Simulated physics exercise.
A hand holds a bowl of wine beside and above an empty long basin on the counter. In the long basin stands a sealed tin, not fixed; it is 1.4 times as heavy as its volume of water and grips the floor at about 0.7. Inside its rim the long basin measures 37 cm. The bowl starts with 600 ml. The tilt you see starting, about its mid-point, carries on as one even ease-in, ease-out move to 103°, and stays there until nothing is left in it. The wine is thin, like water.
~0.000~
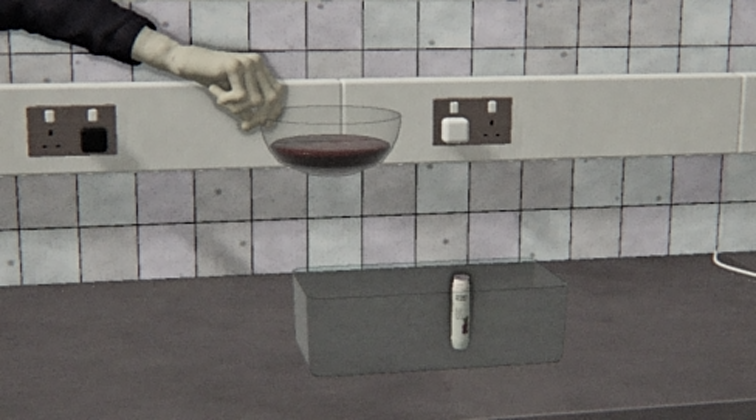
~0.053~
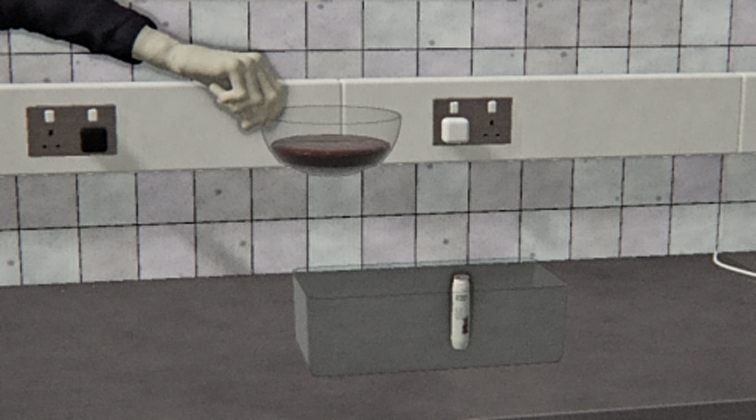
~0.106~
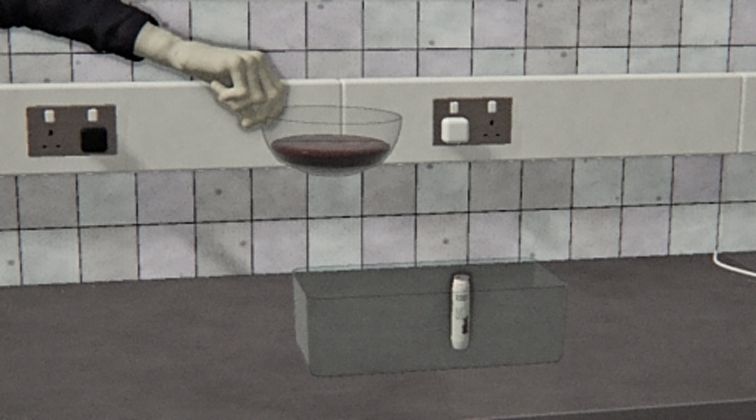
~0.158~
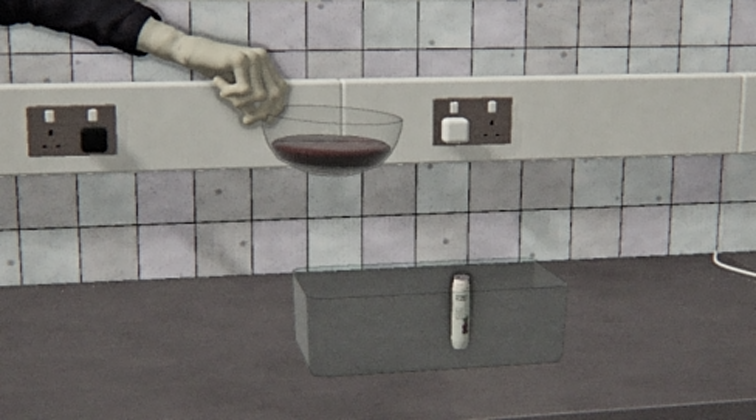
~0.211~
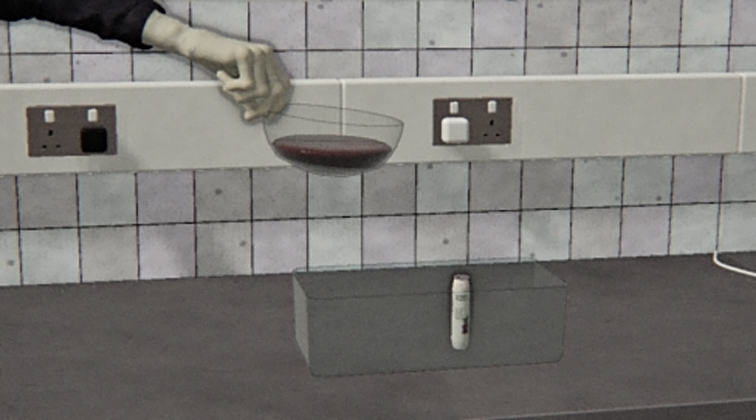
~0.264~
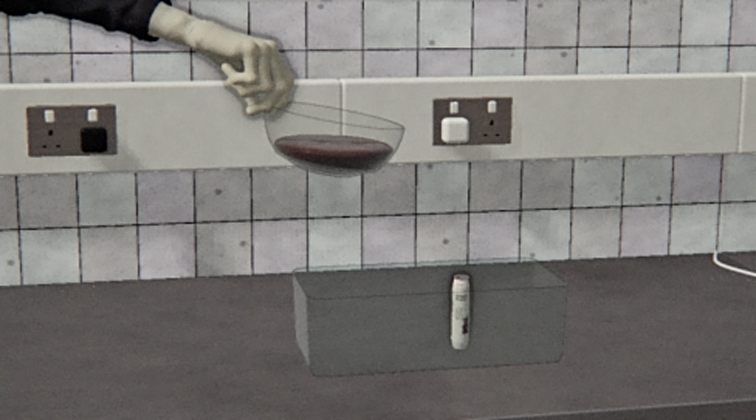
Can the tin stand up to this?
It remains upright.
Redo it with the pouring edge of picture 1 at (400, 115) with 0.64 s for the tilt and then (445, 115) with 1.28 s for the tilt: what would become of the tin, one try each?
First it goes over; then it stays up.
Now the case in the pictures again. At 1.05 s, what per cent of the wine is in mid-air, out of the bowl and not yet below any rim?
About 16 per cent.
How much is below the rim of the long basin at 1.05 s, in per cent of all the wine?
Near 78 in a hundred.
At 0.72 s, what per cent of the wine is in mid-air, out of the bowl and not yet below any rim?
About 34 per cent.
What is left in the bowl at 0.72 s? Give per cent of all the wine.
Some 60 per cent.
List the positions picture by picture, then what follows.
Tilt 0°; pouring edge (399, 115); surface from (269, 145) to (390, 142); the long basin's rim runs from (300, 285) to (551, 272); the tin's top is at (461, 280), in the first frame.
Tilt 0°; pouring edge (399, 115); surface from (269, 144) to (389, 142), in the second frame.
Tilt 2°; pouring edge (399, 117); surface from (270, 144) to (389, 142), in the third frame.
Tilt 4°; pouring edge (400, 119); surface from (270, 143) to (389, 143), in the fourth frame.
Tilt 7°; pouring edge (401, 123); surface from (271, 142) to (390, 145), in the fifth frame.
Tilt 10°; pouring edge (402, 127); surface from (273, 143) to (391, 144), in the sixth frame.
By 0.72 s the tilt is 61° and 61 per cent is still to pour; the tin stands where it began.
By 1.05 s the tilt is 95° and 5 per cent is still to pour; the tin stands where it began.
By 1.40 s the tilt is 103° and 0 per cent is still to pour; the tin stands where it began.
By 1.78 s the tilt is 103° and 0 per cent is still to pour; the tin stands where it began.
At rest the tin stands where it began.
